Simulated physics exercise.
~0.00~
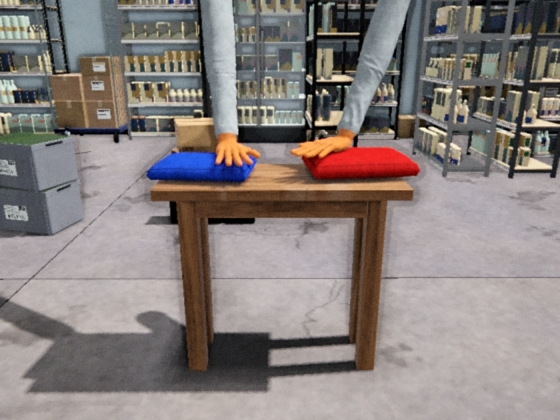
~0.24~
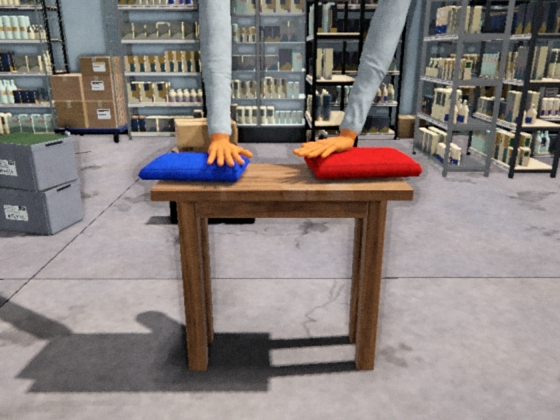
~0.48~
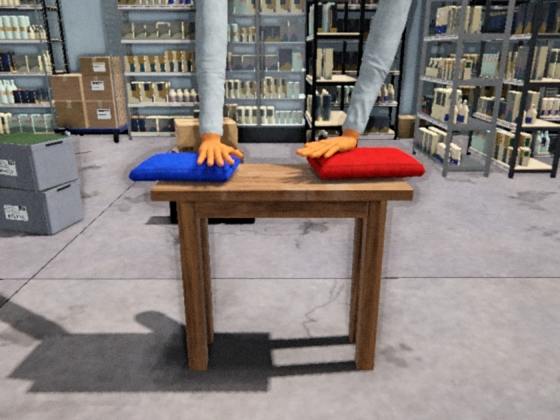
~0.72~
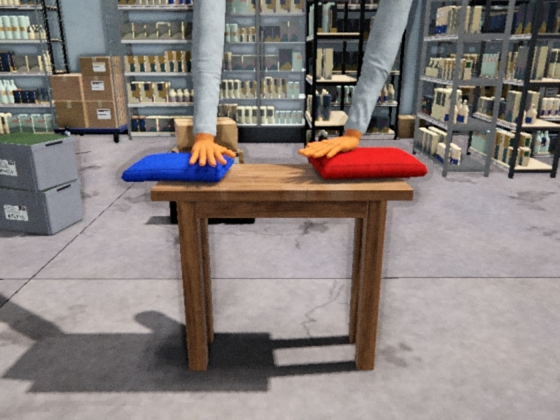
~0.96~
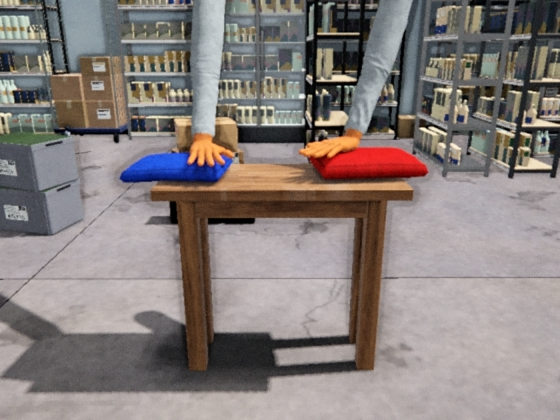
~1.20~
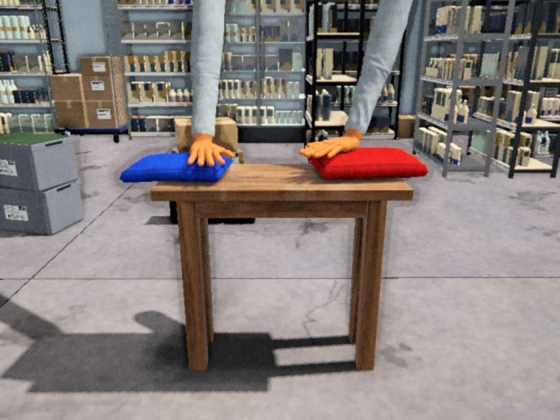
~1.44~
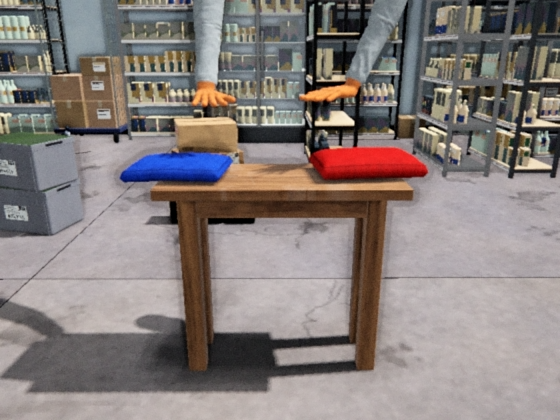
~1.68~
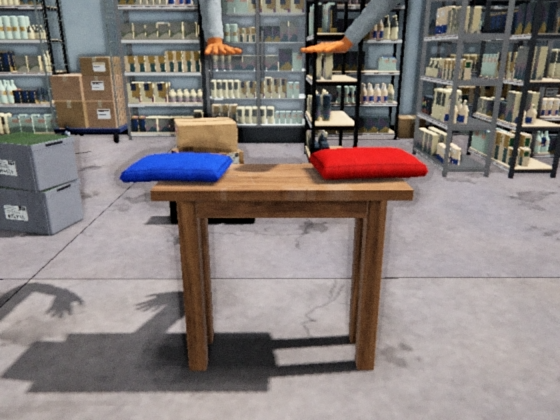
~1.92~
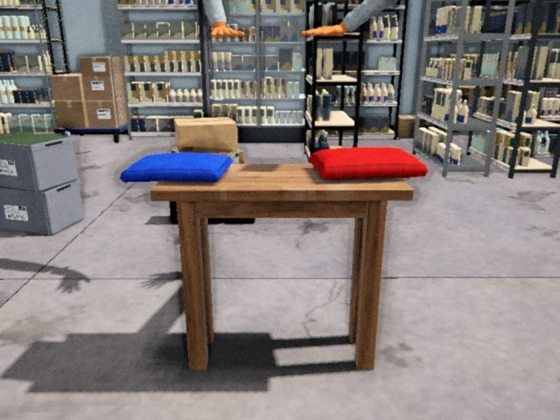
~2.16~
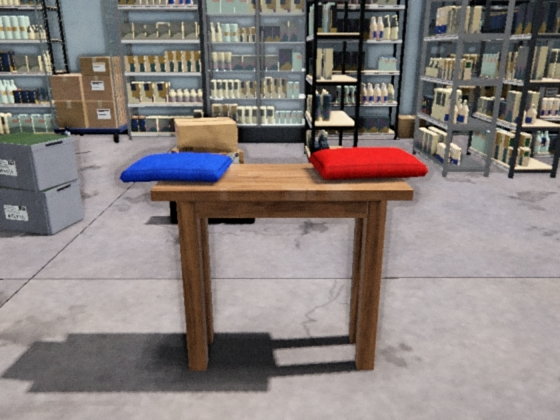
In a storeroom lined with stocked shelves, two orange-gloved hands rest on a blue sack and a red soft bag on a wooden table. One hand slides the blue sack left to overhang the edge, then both hands lift away, leaving both items still on top.
